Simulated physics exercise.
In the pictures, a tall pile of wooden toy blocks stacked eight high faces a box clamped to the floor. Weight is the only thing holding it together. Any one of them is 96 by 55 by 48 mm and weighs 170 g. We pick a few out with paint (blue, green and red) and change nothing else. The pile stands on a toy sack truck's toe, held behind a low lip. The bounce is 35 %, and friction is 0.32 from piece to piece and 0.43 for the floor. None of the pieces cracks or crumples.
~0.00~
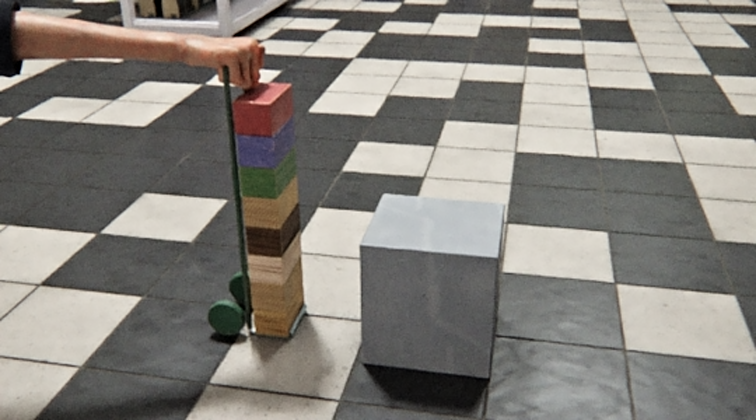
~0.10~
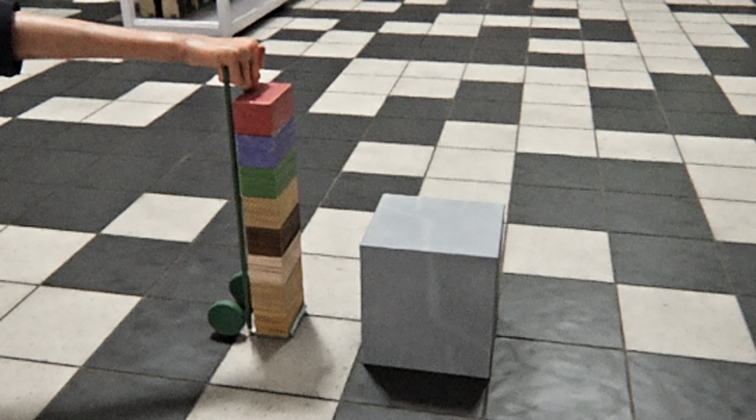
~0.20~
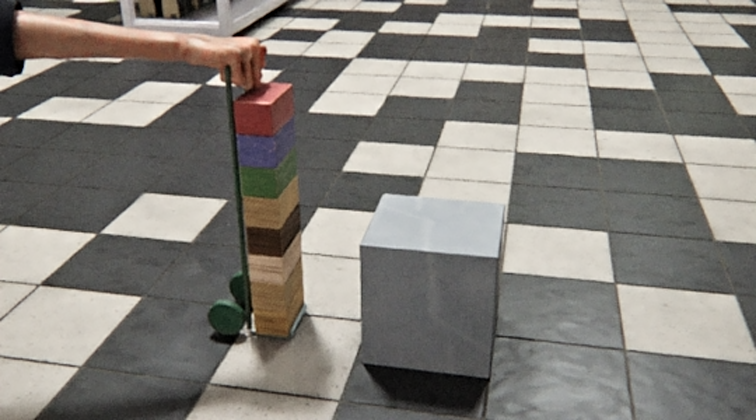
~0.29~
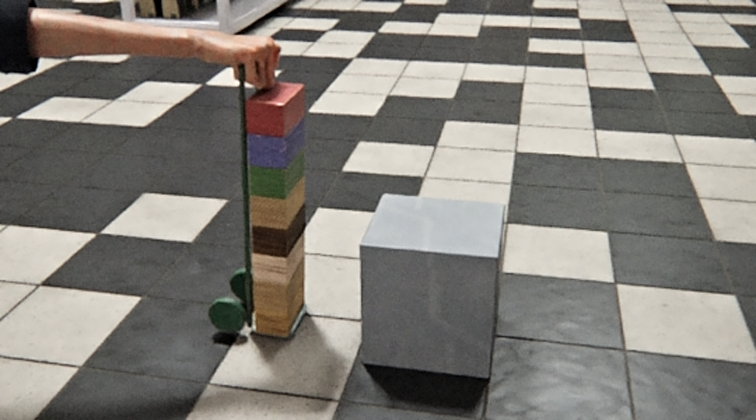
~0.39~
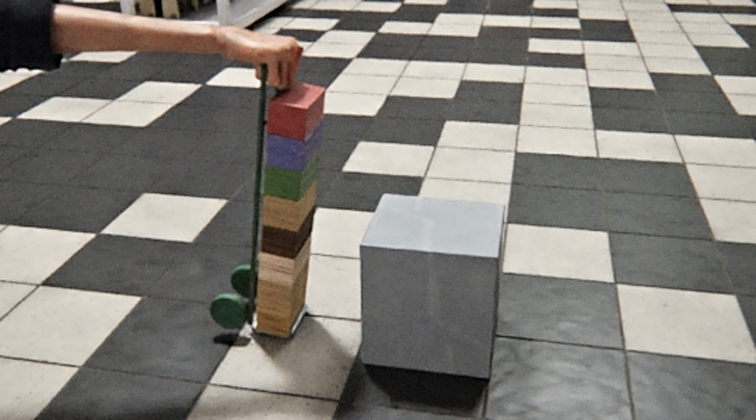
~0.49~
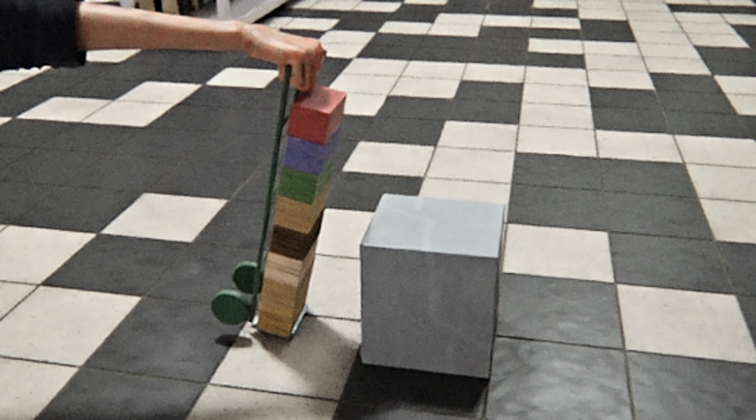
On a checkered floor, a hand tilts a toy truck and its block stack rightward.
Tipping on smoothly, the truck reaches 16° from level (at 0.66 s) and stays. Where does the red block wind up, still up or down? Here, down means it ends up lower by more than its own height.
Once all is still, the red block is down.
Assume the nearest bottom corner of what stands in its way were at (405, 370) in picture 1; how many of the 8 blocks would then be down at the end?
It would be 5.
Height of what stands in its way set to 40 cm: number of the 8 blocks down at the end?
The count would be 0.
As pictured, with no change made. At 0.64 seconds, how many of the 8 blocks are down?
I count 0 at that moment.
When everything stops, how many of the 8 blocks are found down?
That totals 2, exactly.
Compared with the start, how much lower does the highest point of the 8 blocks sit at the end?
By about 13 cm, start to end.
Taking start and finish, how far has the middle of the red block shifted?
Close to 74 cm, in a straight line.
After 0.64 s, none of the 8 blocks down, 8 disturbed; red block 23° from how it stood, 18 mm lower; blue block 23° from how it stood.
After 0.84 s, 2 of the 8 blocks down; red block on its side; blue block on its side.
In the end (1.7 s), 2 of the 8 blocks down; red block on its side; green block on its side; blue block on its side. From the last view, middles, red block near (706, 344), green block near (407, 204).
